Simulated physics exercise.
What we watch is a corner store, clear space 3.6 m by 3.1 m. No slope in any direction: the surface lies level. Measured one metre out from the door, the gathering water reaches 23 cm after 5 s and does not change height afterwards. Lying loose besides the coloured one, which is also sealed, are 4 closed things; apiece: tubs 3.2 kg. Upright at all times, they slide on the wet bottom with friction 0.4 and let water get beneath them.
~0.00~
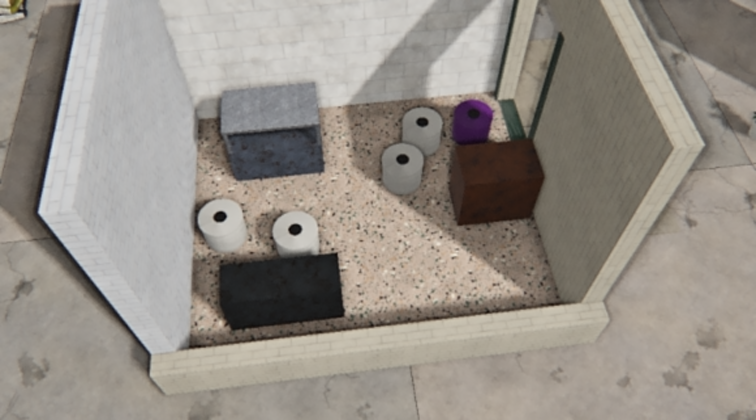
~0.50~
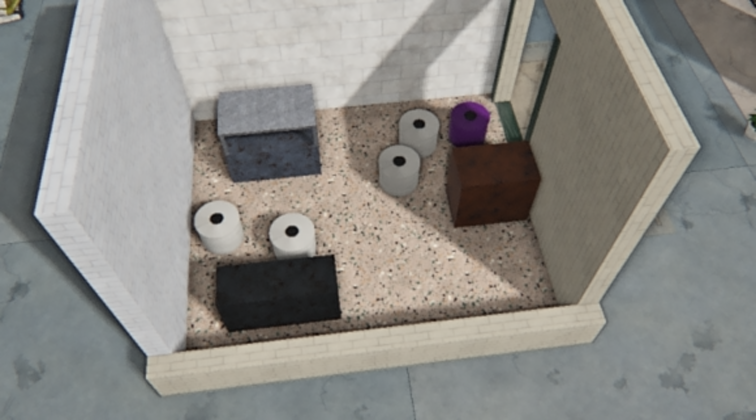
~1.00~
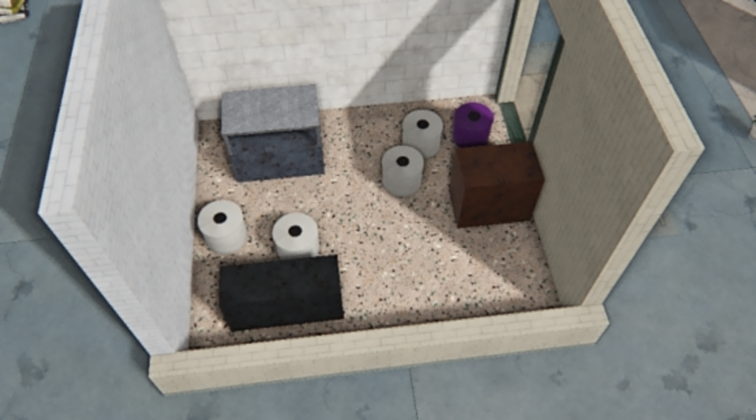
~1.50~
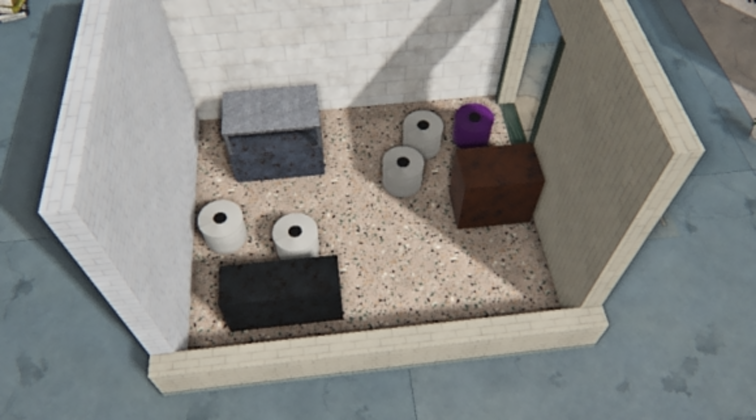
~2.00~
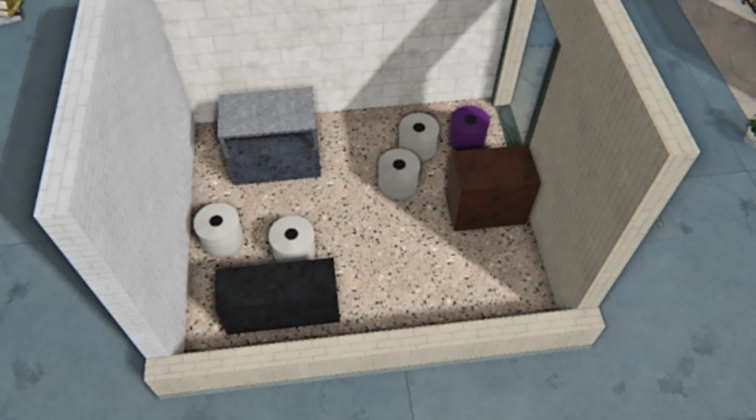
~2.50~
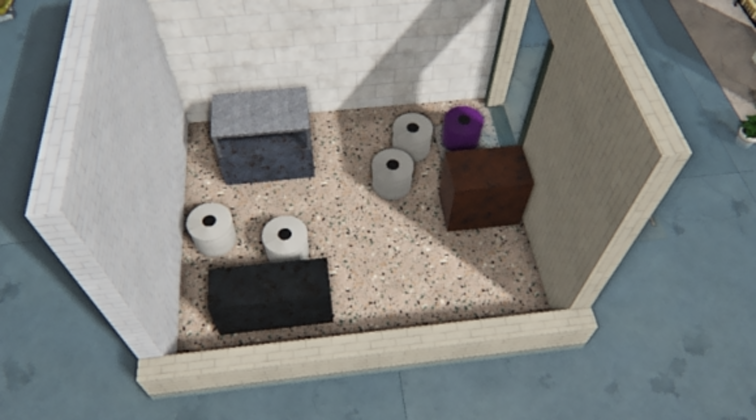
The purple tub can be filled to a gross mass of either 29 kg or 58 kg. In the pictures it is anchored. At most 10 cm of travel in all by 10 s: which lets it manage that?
Only the heavier filling is enough.
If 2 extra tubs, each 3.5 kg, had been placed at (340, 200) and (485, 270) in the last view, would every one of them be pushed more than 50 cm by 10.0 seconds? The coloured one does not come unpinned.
Note, in sequence: Exceeded, not exceeded.
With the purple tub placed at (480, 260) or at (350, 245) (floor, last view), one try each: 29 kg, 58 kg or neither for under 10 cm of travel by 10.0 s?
Going in order: Both weights work, both weights work.
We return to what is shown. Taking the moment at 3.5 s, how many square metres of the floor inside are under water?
1.0 m2.
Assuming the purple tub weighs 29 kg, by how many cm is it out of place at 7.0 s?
It would be some 50 cm from its spot.
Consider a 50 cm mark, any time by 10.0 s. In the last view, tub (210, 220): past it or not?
Verdict for this one: Under half a metre.
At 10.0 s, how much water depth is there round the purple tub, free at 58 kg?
12 cm, roughly.
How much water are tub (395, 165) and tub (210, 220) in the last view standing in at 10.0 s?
About 6 and 15 cm.
After 3.5 s the purple tub would be 0 cm from its start with 29 kg and 0 cm from its start with 58 kg; 6 cm of water round it then.
After 4.5 s the purple tub would be 0 cm from its start with 29 kg and 0 cm from its start with 58 kg; 7 cm of water round it then.
After 7.0 s the purple tub would be 48 cm from its start with 29 kg and 0 cm from its start with 58 kg; 10 cm of water round it then.
After 10.0 s the purple tub would be 98 cm from its start with 29 kg and 0 cm from its start with 58 kg; 12 cm of water round it then.
